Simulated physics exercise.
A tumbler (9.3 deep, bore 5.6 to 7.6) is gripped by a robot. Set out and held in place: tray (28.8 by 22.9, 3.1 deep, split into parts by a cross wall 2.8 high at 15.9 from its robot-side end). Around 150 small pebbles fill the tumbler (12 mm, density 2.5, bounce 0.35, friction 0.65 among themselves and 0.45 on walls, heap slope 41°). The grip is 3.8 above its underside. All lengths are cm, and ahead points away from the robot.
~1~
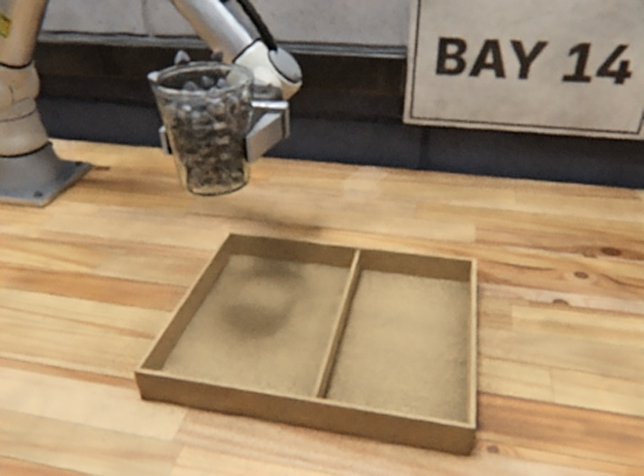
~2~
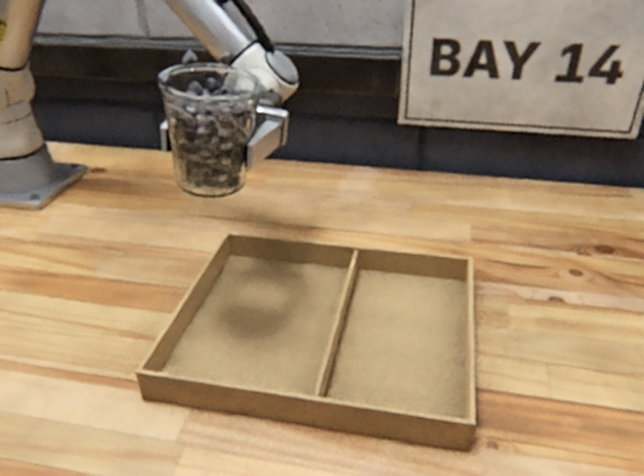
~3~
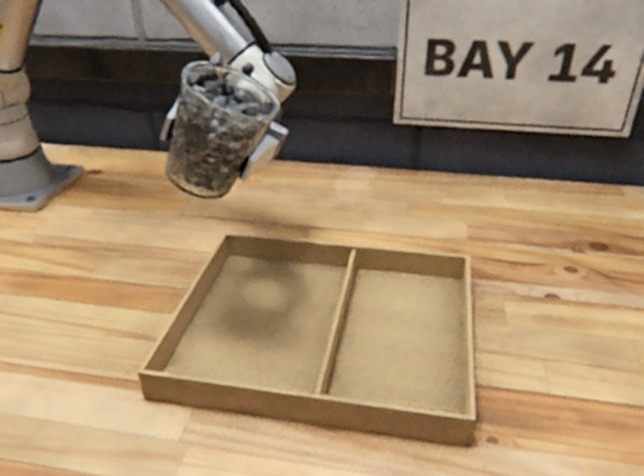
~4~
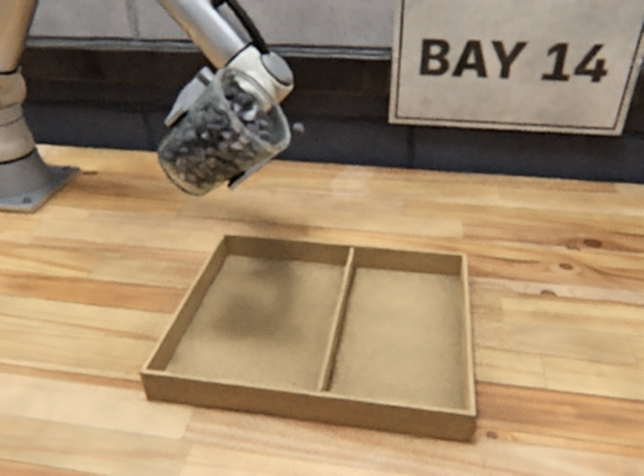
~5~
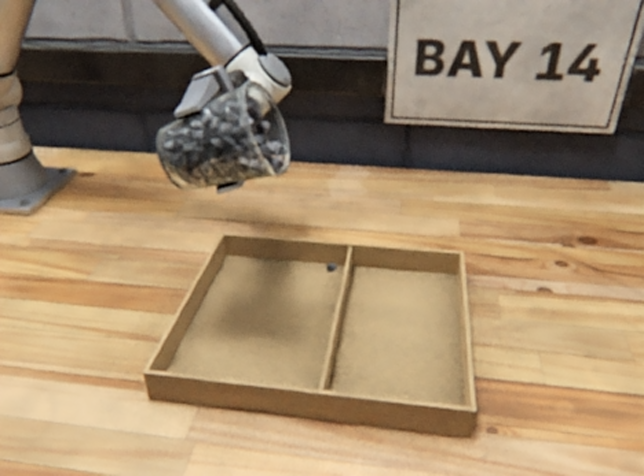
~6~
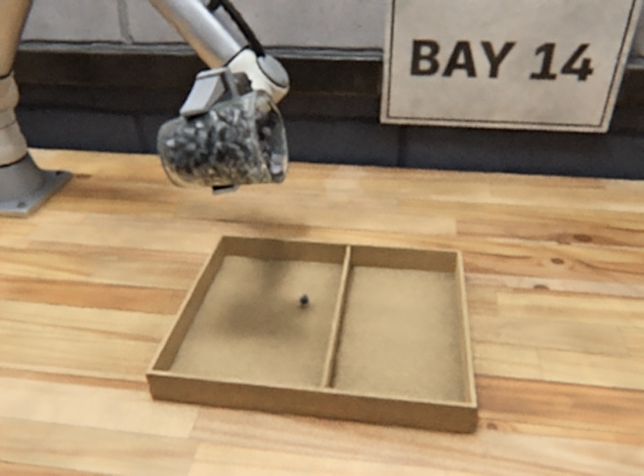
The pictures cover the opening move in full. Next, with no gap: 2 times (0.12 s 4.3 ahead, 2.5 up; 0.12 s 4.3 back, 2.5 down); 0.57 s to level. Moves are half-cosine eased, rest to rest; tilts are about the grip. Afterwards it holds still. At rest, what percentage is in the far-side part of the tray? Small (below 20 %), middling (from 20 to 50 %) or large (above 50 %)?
In the far-side part of the tray the share is large, above 50 %.
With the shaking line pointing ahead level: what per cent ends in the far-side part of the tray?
Some 50 per cent.
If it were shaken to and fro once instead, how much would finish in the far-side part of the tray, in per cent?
It would be near 65 per cent.
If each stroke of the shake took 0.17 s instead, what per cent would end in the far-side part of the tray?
In that case some 30 per cent.
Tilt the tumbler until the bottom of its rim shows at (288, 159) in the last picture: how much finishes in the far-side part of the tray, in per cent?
Some 40 per cent.
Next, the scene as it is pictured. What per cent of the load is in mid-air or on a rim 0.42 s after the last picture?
Roughly 2 per cent.
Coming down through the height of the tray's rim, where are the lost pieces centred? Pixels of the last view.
Around (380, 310).
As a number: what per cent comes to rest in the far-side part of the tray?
Roughly 70 per cent.
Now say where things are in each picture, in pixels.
In the first picture, tumbler middle at (210, 133), level; upper third of the load around (208, 105), from x 155 to 240, top at y 55; 147 in the tumbler.
In the second picture, tumbler middle at (211, 135), tilted 7° forward; upper third of the load around (209, 109), from x 165 to 245, top at y 60.
In the third picture, tumbler middle at (214, 137), tilted 26° forward; upper third of the load around (218, 110), from x 180 to 255, top at y 60.
In the fourth picture, tumbler middle at (218, 140), tilted 50° forward; upper third of the load around (220, 118), from x 170 to 300, top at y 95; 146 in the tumbler, 1 in flight or on a rim.
In the fifth picture, tumbler middle at (220, 144), tilted 69° forward; upper third of the load around (227, 127), from x 170 to 330, top at y 105; 146 in the tumbler, 1 in the robot-side part.
In the sixth picture, tumbler middle at (221, 146), tilted 76° forward; upper third of the load around (222, 128), from x 170 to 305, top at y 110; 146 in the tumbler, 1 in the robot-side part.
Then, 0.42 s after the last picture, tilted 76° forward, highest piece 22 above the table; 96 in the far-side part, 32 in the tumbler, 15 in the robot-side part, 1 on the table or floor, 3 in flight or on a rim.
Then, 0.84 s after the last picture, tilted 23° forward, highest piece 22 above the table; 104 in the far-side part, 26 in the robot-side part, 14 in the tumbler, 3 on the table or floor.
Then, 1.25 s after the last picture, level, highest piece 19 above the table; 104 in the far-side part, 26 in the robot-side part, 14 in the tumbler, 3 on the table or floor.
Then, 2.30 s after the last picture, level, highest piece 19 above the table; 104 in the far-side part, 26 in the robot-side part, 14 in the tumbler, 3 on the table or floor.
Final count, 104 in the far-side part, 26 in the robot-side part, 14 in the tumbler, 3 on the table or floor. That is 71 % in the far-side part of the tray.
